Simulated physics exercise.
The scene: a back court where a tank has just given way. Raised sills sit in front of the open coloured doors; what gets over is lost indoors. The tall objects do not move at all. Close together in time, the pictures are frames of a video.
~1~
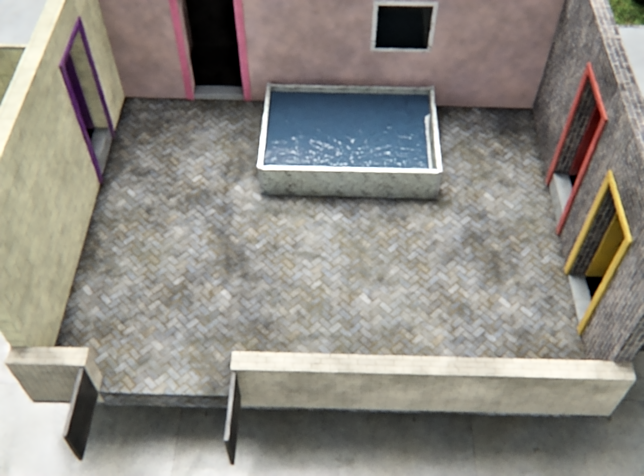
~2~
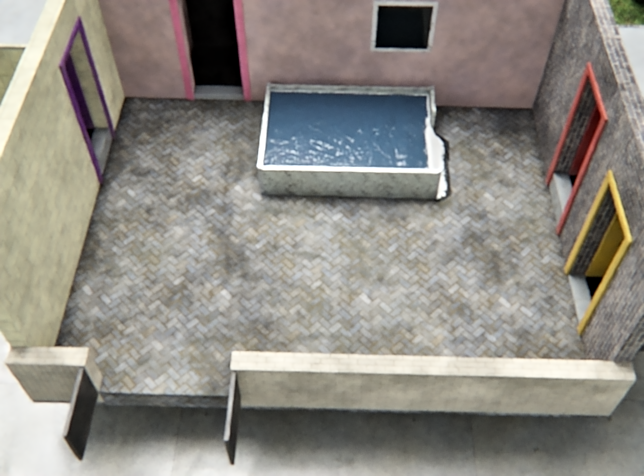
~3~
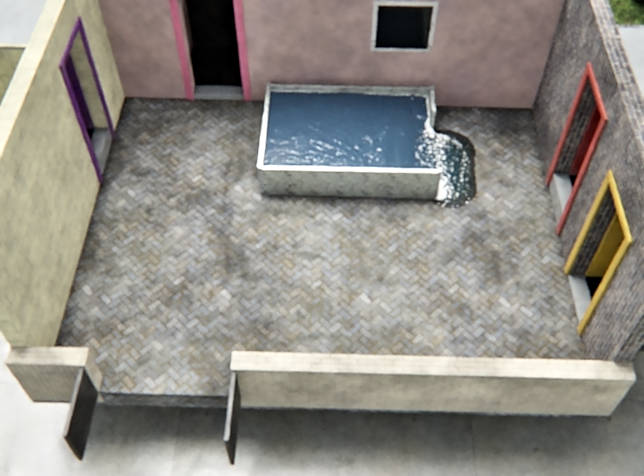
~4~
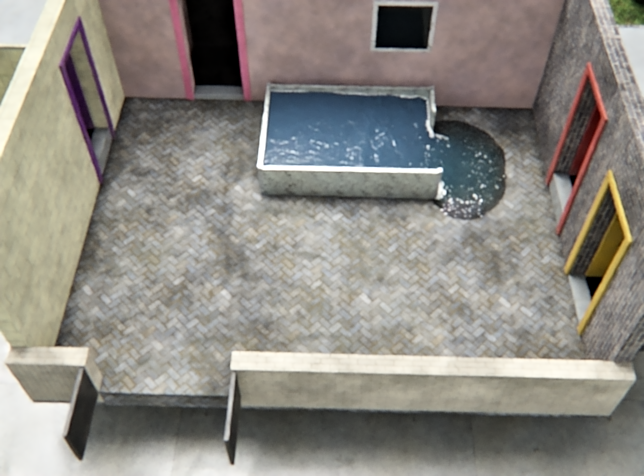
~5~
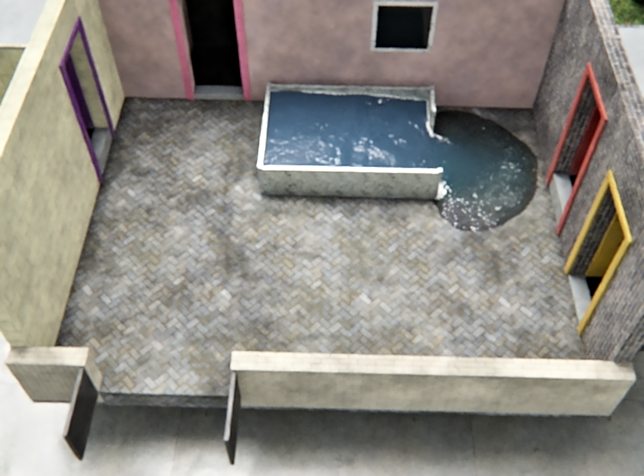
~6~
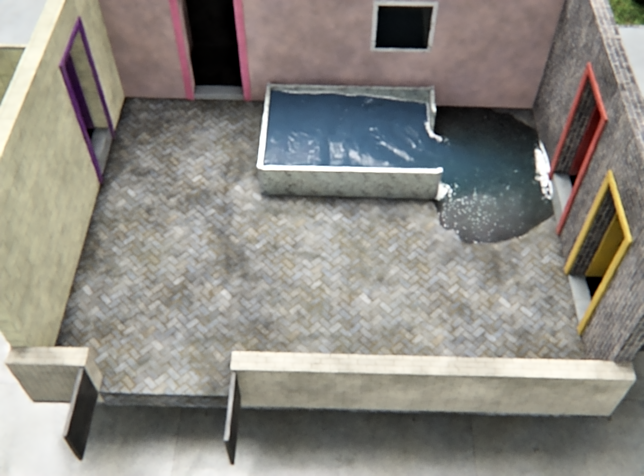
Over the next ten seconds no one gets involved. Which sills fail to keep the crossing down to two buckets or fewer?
The pink door keeps it down; the yellow door fails to; the purple door keeps it down; the red door keeps it down.
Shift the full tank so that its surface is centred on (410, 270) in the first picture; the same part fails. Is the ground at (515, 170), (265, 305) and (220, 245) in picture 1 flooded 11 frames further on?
Points in turn: Inundated; not reached; not reached.
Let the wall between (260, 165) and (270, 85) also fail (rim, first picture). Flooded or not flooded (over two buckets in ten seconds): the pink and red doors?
The pink door exceeds the limit and the red door remains below.
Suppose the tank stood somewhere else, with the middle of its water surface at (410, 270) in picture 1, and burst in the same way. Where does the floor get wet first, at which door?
It's the yellow one that comes first.
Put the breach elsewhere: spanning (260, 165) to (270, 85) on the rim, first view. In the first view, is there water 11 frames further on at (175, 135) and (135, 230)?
Soaked, Soaked.
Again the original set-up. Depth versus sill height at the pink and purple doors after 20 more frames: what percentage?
About 0 %, then 0 %.
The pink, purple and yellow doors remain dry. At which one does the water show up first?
The answer here is the yellow one.
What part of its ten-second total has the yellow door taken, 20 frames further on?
That share would be near 25 %.
A moment on, water covers 15 % of the floor; the pink door not reached, the yellow door not reached, the purple door not reached, the red door wet at the sill, nothing in.
Next, water covers 20 % of the floor; the pink door not reached, the yellow door under two buckets in, the purple door not reached, the red door wet at the sill, nothing in.
Then, water covers 30 % of the floor; the pink door not reached, the yellow door over two buckets in, the purple door not reached, the red door under two buckets in.
Later, water covers 70 % of the floor; the pink door wet at the sill, nothing in, the yellow door over two buckets in, the purple door wet at the sill, nothing in, the red door under two buckets in.
In the end, water covers 95 % of the floor; the pink door wet at the sill, nothing in, the yellow door far over two buckets in, the purple door wet at the sill, nothing in, the red door under two buckets in.
